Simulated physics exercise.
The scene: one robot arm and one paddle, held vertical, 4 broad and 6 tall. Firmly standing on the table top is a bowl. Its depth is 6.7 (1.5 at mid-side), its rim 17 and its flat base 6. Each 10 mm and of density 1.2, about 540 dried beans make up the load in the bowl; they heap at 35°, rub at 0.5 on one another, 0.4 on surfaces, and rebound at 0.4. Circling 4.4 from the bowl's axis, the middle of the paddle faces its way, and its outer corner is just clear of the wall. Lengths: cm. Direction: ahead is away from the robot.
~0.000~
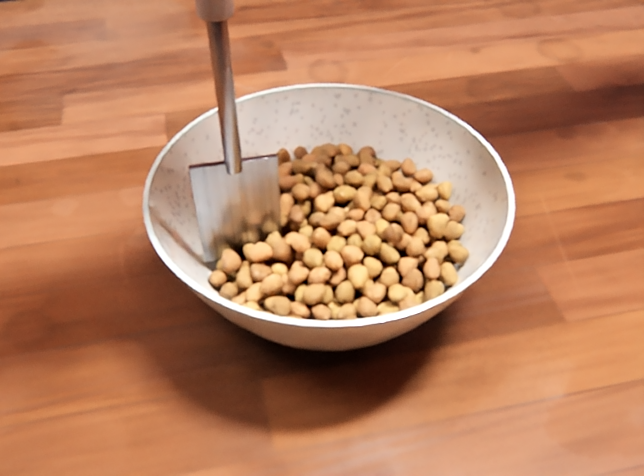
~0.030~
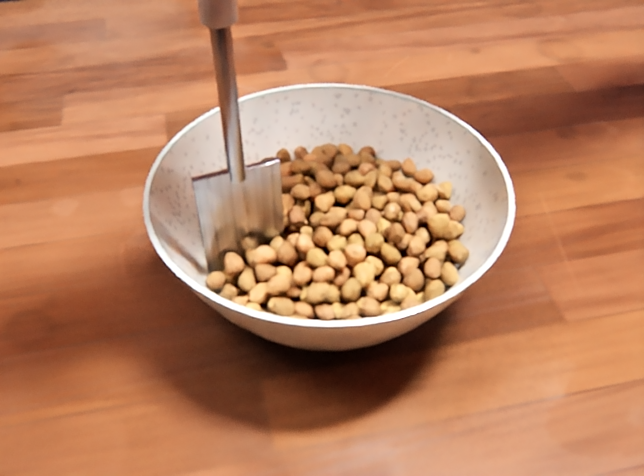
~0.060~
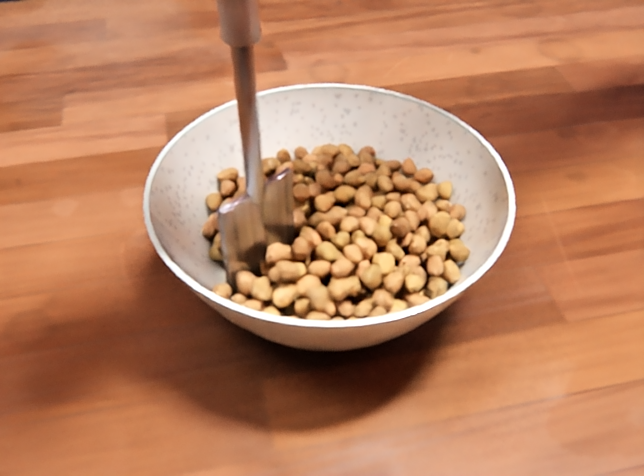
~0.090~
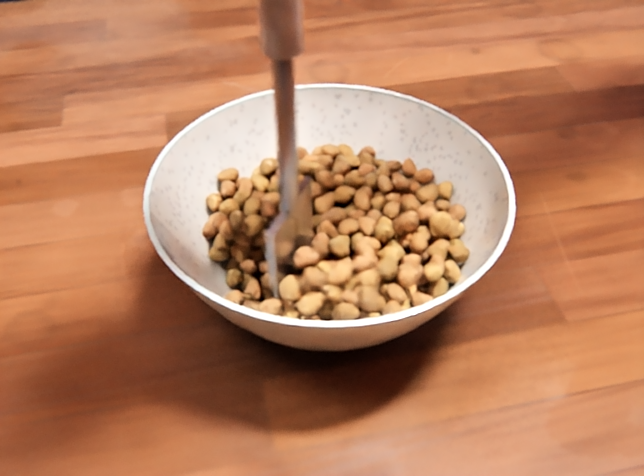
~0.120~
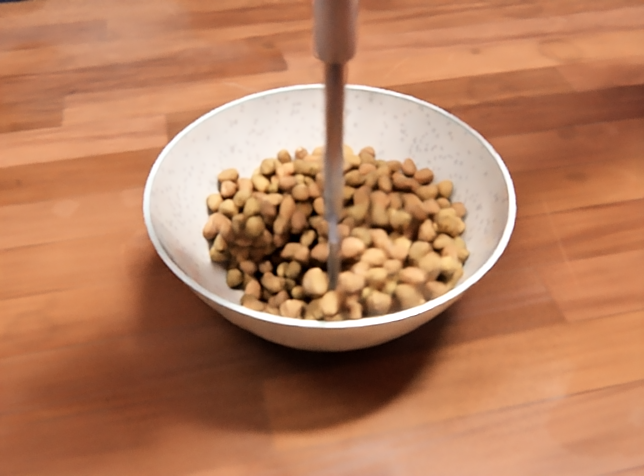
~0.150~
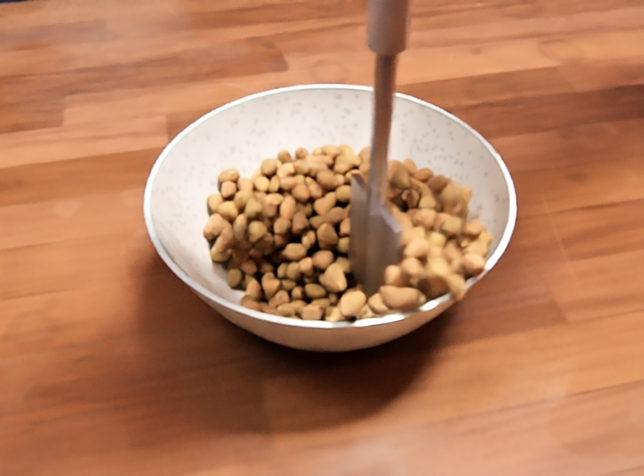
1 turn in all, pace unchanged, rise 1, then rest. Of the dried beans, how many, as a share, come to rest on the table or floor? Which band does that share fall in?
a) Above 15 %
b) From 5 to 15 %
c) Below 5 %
Above 15 %.
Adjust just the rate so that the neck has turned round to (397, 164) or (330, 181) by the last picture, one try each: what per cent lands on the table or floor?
So, roughly 25 percent the first time and 15 percent the second.
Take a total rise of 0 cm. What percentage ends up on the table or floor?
Near 25 in a hundred.
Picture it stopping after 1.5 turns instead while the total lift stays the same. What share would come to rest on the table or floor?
That would give some 30 percent.
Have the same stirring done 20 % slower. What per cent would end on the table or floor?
It would come to around 15 percent.
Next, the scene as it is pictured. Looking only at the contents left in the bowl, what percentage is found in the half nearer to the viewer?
Close to 60 in a hundred.
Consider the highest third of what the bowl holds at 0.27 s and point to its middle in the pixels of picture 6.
That third sits centred at about (378, 157).
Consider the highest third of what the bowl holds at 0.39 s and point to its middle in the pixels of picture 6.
Around (254, 177).
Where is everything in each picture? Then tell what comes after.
In the first picture, paddle neck at (230, 133), 0° round; upper third of the load around (338, 217), from x 210 to 460, top at y 150; 539 in the bowl.
In the second picture, paddle neck at (233, 141), 9° round; upper third of the load around (337, 219), from x 210 to 460, top at y 150.
In the third picture, paddle neck at (253, 161), 32° round; upper third of the load around (337, 223), from x 210 to 460, top at y 150.
In the fourth picture, paddle neck at (288, 176), 55° round; upper third of the load around (342, 226), from x 210 to 460, top at y 150.
In the fifth picture, paddle neck at (334, 180), 79° round; upper third of the load around (364, 227), from x 210 to 460, top at y 150.
In the sixth picture, paddle neck at (378, 172), 103° round; upper third of the load around (393, 226), from x 210 to 485, top at y 155; 538 in the bowl, 1 in flight or on the tool.
By 0.27 s, 199° round, highest piece 10 above the table; 506 in the bowl, 3 on the table or floor, 30 in flight or on the tool.
By 0.39 s, 296° round, highest piece 10 above the table; 459 in the bowl, 40 on the table or floor, 40 in flight or on the tool.
By 0.65 s, 0° round, highest piece 7 above the table; 429 in the bowl, 110 on the table or floor.
By 1.35 s, 0° round, highest piece 6 above the table; 429 in the bowl, 110 on the table or floor.
Final count, 429 in the bowl, 110 on the table or floor. That is 20 % on the table or floor.
